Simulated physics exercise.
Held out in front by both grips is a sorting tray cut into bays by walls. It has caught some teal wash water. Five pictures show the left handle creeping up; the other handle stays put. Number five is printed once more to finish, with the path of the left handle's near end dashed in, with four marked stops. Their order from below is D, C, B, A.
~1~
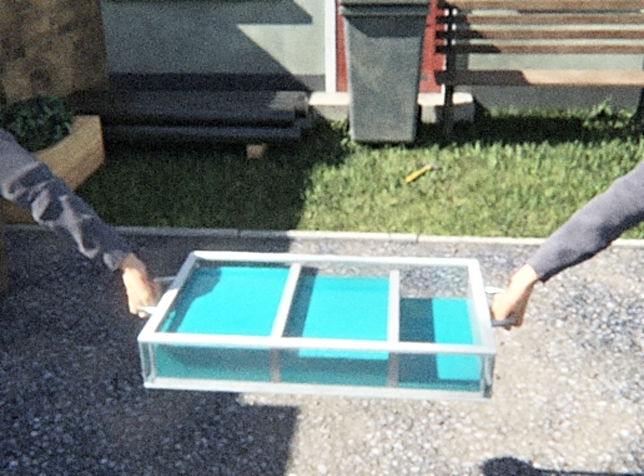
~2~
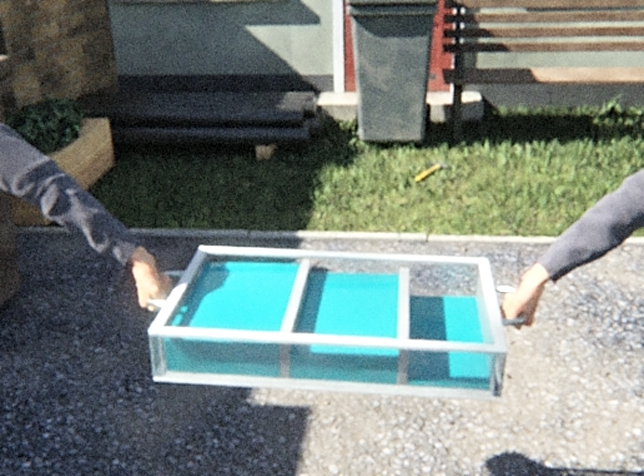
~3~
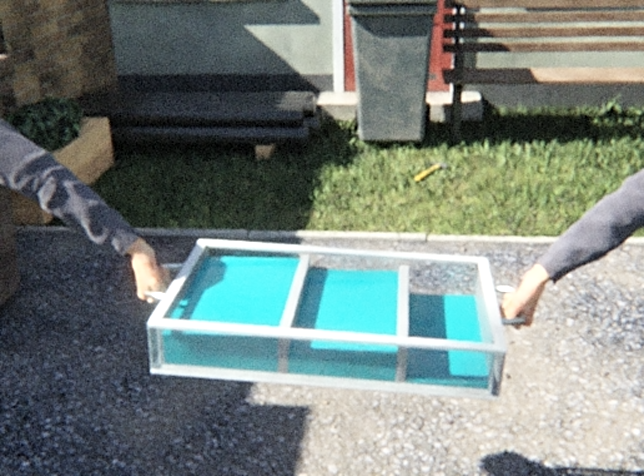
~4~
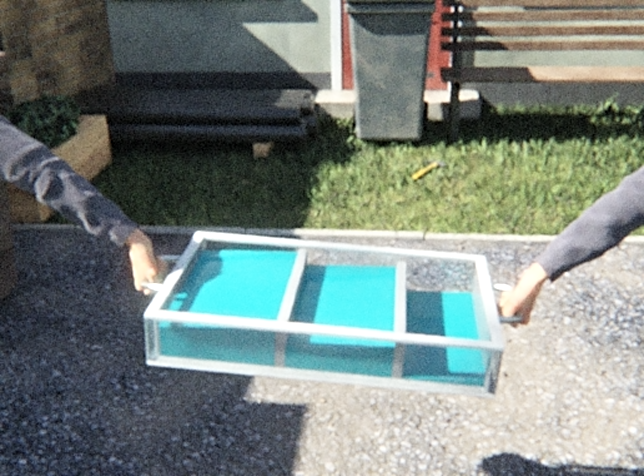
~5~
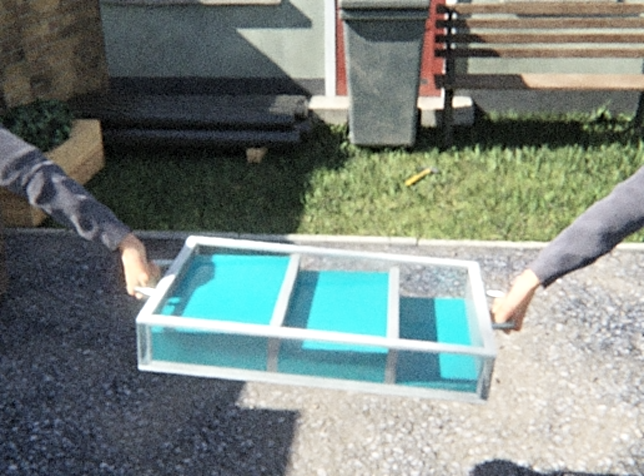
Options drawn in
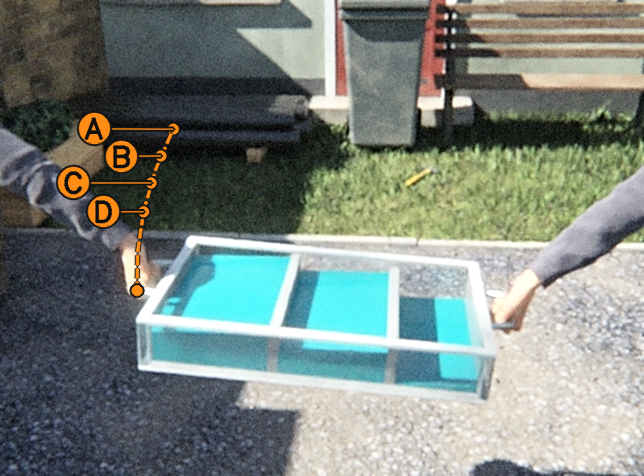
A clear-sided tray with a pale frame is held by its end handles above sunlit grey paving, seen from the front and slightly above. Teal liquid sits in its three bays, highest at left and lowest at right, with grass, a dark bin and a brown bench behind. Grey-sleeved arms tilt the tray slightly down to the right, the left end rising, while the camera sways slightly.
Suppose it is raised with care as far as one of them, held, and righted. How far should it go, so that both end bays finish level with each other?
Choose D.
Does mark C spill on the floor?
Yes.
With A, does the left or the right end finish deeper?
The right end bay.
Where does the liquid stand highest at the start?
The left bay.
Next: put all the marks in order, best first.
D, C, B, A.
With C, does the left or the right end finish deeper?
The right one.
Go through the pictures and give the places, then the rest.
The tray is level; deepest in the left bay, at (232, 304), shallowest in the right; left handle at (148, 295).
Tipped about 1° down to the right; no wall is crossed; left handle at (158, 288).
Tipped about 3° down to the right; no wall is crossed; left handle at (156, 280).
Tipped about 4° down to the right; no wall is crossed; left handle at (154, 272).
Tipped about 4° down to the right; deepest in the left bay, at (231, 291), shallowest in the right; left handle at (146, 276).
On the marked copy, A at (173, 129); B at (160, 155); C at (151, 182); D at (143, 211).
With A, the right end bay stands much deeper than the other; about 32 % goes over the rim.
With B, the right end bay stands much deeper than the other; about 20 % goes over the rim.
With C, the right end bay stands much deeper than the other; about 5 % goes over the rim.
With D, the two end bays stand about equally deep; nothing spills.
